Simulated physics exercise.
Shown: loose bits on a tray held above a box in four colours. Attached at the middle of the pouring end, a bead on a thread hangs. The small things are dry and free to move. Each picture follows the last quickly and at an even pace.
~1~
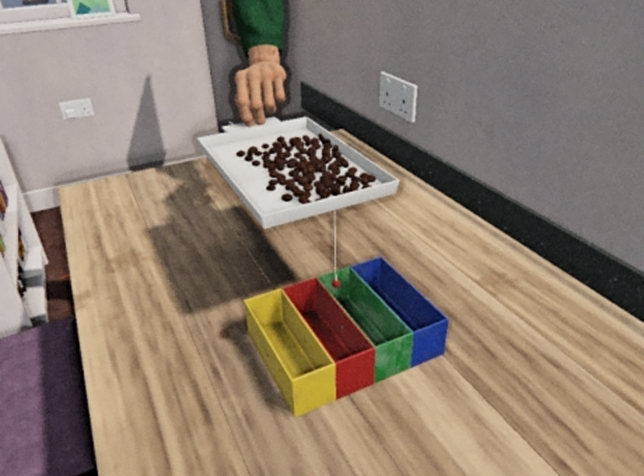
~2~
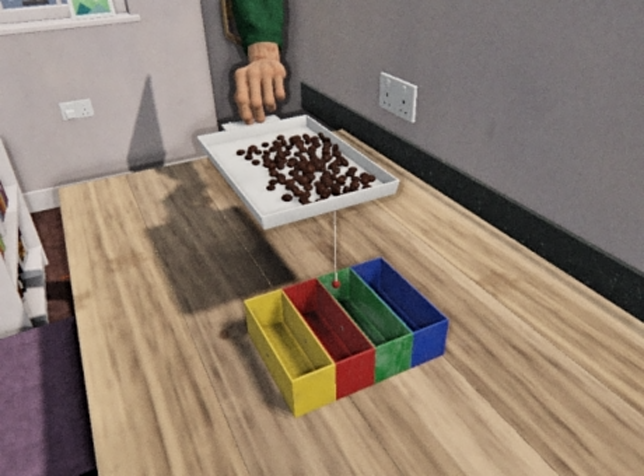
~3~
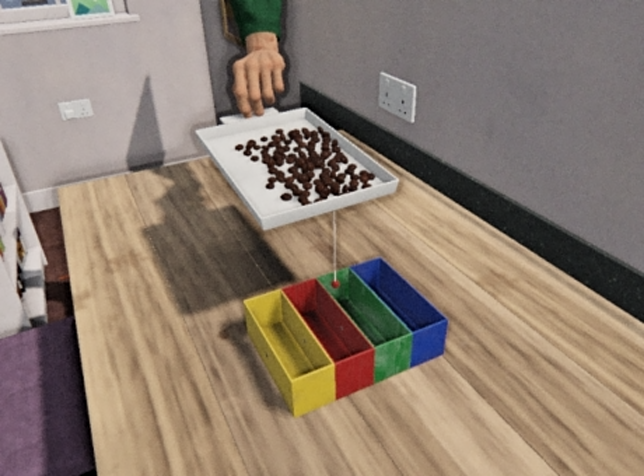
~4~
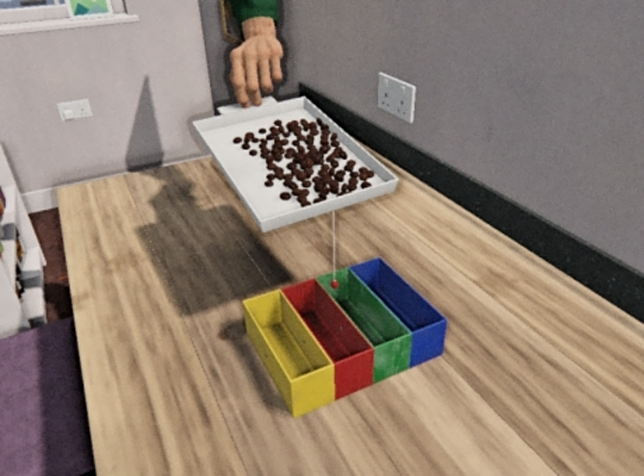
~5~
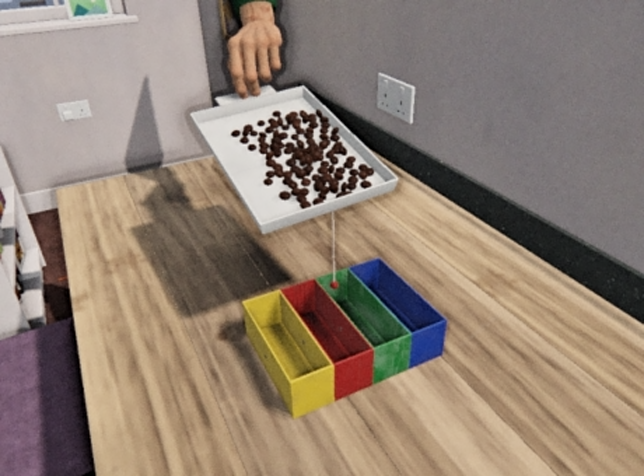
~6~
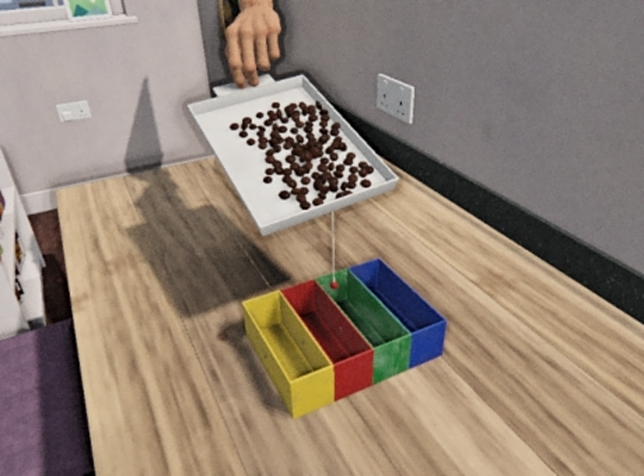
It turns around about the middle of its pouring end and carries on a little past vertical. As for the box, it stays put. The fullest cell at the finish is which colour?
Colour: Yellow.
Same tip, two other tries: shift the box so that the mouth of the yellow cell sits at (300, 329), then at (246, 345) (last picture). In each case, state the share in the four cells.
Around 80 then around 100 per cent.
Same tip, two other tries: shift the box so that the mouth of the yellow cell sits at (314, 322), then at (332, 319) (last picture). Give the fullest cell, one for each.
First try: The cell in yellow. Second try: The yellow one.
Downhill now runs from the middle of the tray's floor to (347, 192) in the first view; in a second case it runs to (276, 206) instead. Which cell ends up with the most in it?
Try 1 - that blue cell / try 2 - the yellow cell.
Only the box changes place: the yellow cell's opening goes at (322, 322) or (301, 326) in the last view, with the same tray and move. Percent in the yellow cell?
The first try yields 30% and the second yields 50%.
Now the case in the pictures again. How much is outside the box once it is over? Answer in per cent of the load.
Share outside: Near 10 %.
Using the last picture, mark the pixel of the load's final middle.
The centre ends up roughly at (296, 360).
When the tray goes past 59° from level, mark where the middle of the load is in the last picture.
Roughly at (299, 195).
Soon after the last picture, tray tipped steeply; nearly all on the tray; a stray few in the yellow cell; a stray few falling or outside the box.
A little later, tray tipped right over; about a third on the tray; about a third in the yellow cell; a small part in the red cell; a stray few in the green cell; a stray few in the blue cell; a small part falling or outside the box.
Later still, tray tipped past a quarter turn; about half in the yellow cell; about a quarter in the red cell; a small part in the green cell; a stray few in the blue cell; a small part falling or outside the box.
At rest, tray tipped past a quarter turn; about half in the yellow cell; about a quarter in the red cell; a small part in the green cell; a stray few in the blue cell; a small part outside the box.
